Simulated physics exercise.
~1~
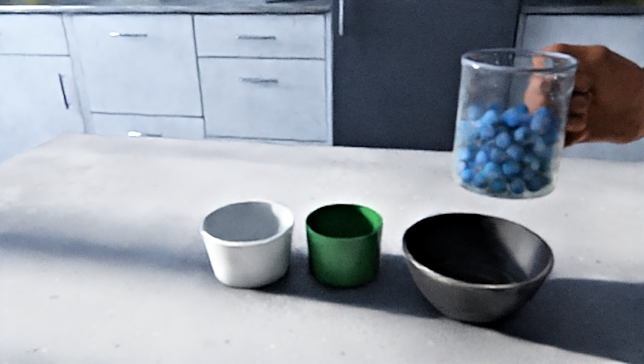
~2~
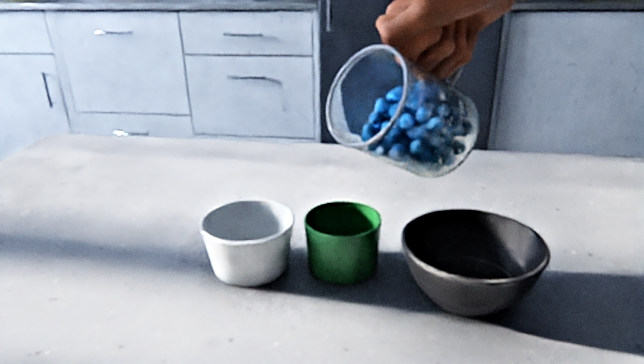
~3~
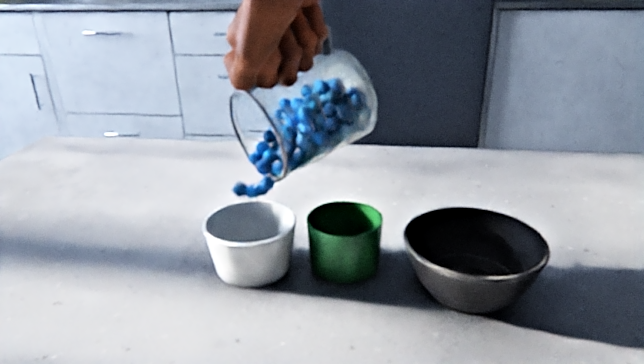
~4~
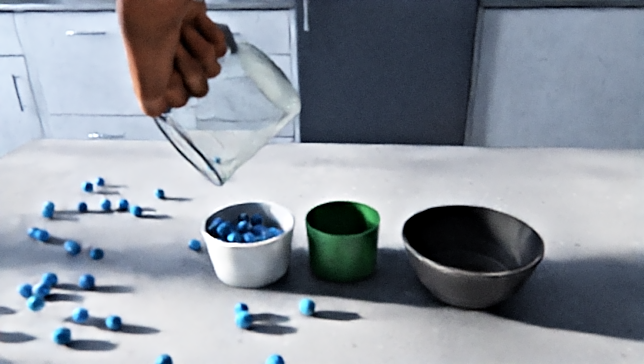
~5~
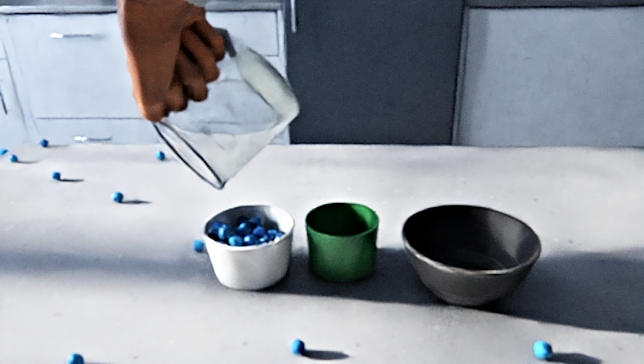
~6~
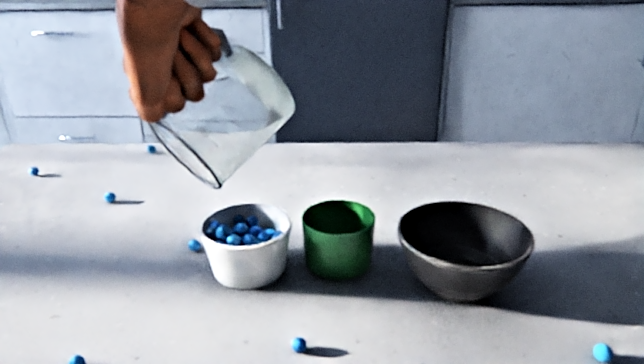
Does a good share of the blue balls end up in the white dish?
Yes, the white dish ends up with a good share of the balls. Many others miss it and scatter over the table, while the green dish and the black bowl get hardly any.
To begin with, a hand holds a clear jug of small blue balls upright above a table, over by a black bowl, with a green dish and a white dish to the left. The hand carries the jug leftward and tips it onto its side, with the balls still inside. Further left, the jug tilts more and the balls start spilling from its mouth towards the white dish. Many land in that dish, while others scatter and roll across the table. Finally, the emptied jug stays tipped above the white dish, which holds a pile of balls, and only a few strays remain in view on the tabletop.
